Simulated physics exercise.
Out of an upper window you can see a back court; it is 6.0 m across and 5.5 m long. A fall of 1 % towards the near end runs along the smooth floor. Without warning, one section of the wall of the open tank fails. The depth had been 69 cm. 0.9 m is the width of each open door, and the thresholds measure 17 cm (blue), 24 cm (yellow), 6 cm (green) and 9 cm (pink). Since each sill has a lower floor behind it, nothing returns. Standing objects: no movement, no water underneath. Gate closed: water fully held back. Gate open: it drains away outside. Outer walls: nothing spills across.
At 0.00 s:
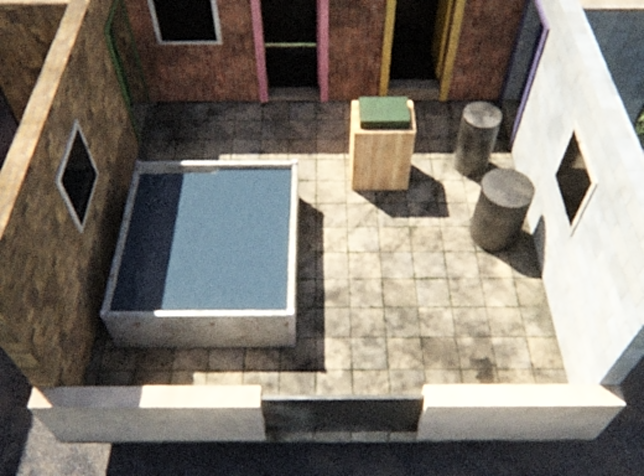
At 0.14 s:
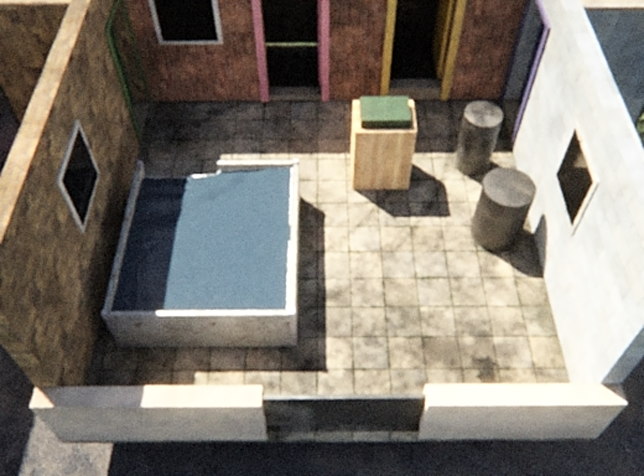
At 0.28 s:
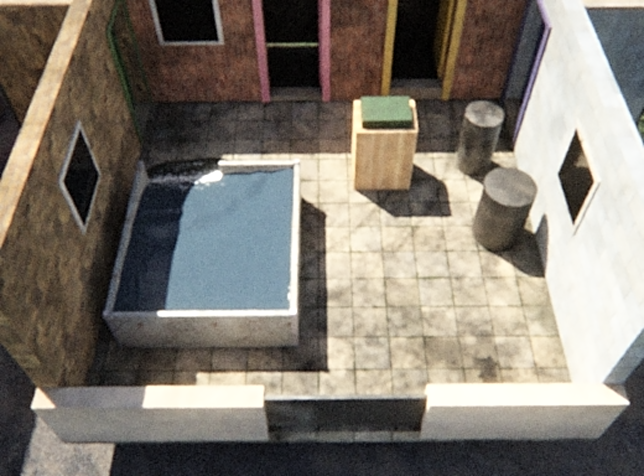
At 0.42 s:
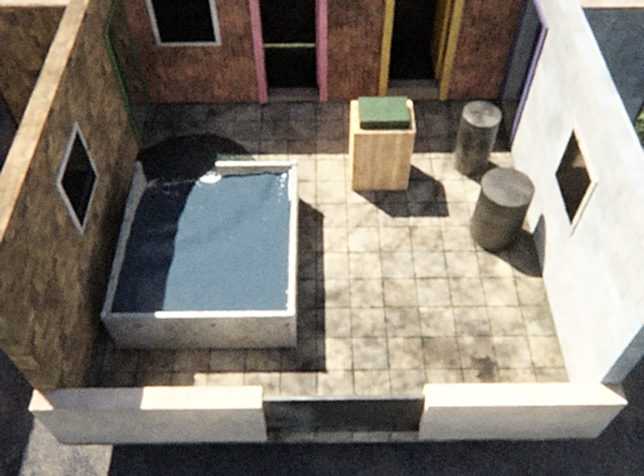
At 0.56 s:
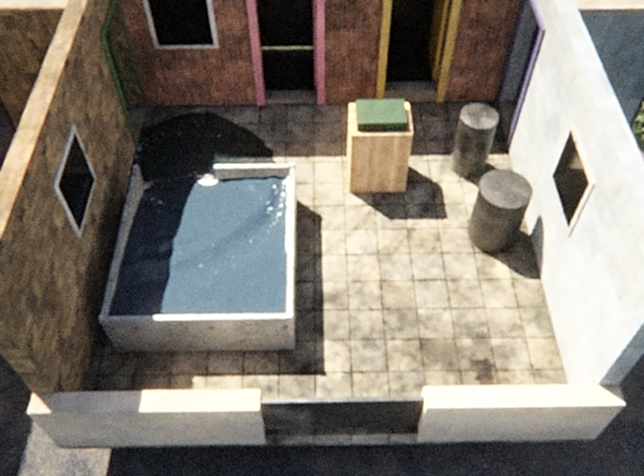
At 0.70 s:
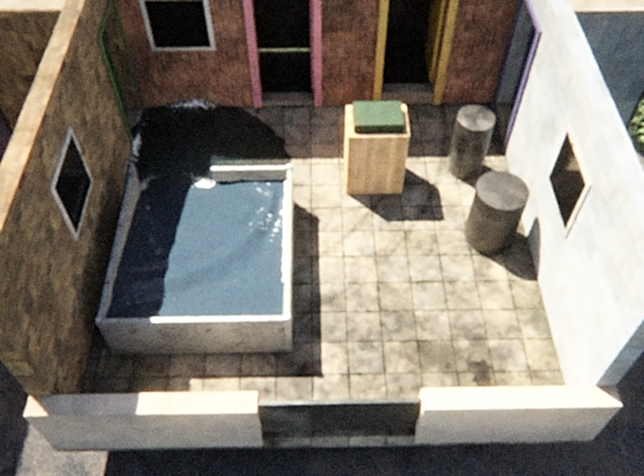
In a walled back court with a tiled floor, a pale open tank sits full of still blue water beside a wooden block and two dark cylinders. Water then pours out over its far side, rippling and glinting, and a dark sheet spreads across the tiles behind it toward the brick wall.
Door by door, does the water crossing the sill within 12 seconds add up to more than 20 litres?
Outcome: At the blue door the total will be higher than the limit, at the yellow door the total will be lower than the limit, at the green door the total will be higher than the limit, at the pink door the total will be higher than the limit.
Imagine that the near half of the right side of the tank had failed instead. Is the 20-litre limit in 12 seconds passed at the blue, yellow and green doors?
So blue ends up short of it, yellow short of it, green past the limit.
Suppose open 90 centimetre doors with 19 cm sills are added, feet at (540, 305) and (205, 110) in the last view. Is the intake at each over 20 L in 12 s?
Order as listed: Respected and surpassed.
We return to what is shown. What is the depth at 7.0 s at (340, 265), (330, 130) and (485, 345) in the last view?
I'd read it as roughly 5, 6 and 1 cm, in that order.
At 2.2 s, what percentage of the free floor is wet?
Near 25 per cent is wet.
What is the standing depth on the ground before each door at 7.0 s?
In centimetres - blue: 18, yellow: 13, green: 17, pink: 9.
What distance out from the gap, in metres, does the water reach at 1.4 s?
About 3.0 m out.
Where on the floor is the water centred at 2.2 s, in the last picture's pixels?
Centre: Approx. (206, 223) px.
After 1.4 s water covers 20 % of the floor and is deepest (50 cm) near (143, 113); blue door not reached, yellow door not reached, green door 28 cm at the sill, 33 L in, pink door 14 cm at the sill, 1 L in.
After 2.2 s water covers 25 % of the floor and is deepest (47 cm) near (164, 113); blue door not reached, yellow door 4 cm at the sill, 0 L in, green door 33 cm at the sill, 166 L in, pink door 17 cm at the sill, 11 L in.
After 3.5 s water covers 50 % of the floor and is deepest (32 cm) near (143, 113); blue door 27 cm at the sill, 2 L in, yellow door 6 cm at the sill, 0 L in, green door 27 cm at the sill, 395 L in, pink door 13 cm at the sill, 40 L in.
After 7.0 s water covers 90 % of the floor and is deepest (19 cm) near (497, 215); blue door 18 cm at the sill, 61 L in, yellow door 13 cm at the sill, 0 L in, green door 17 cm at the sill, 702 L in, pink door 9 cm at the sill, 58 L in.
After 12.0 s water covers 95 % of the floor and is deepest (15 cm) near (151, 420); blue door 10 cm at the sill, 62 L in, yellow door 10 cm at the sill, 0 L in, green door 9 cm at the sill, 813 L in, pink door 6 cm at the sill, 59 L in.
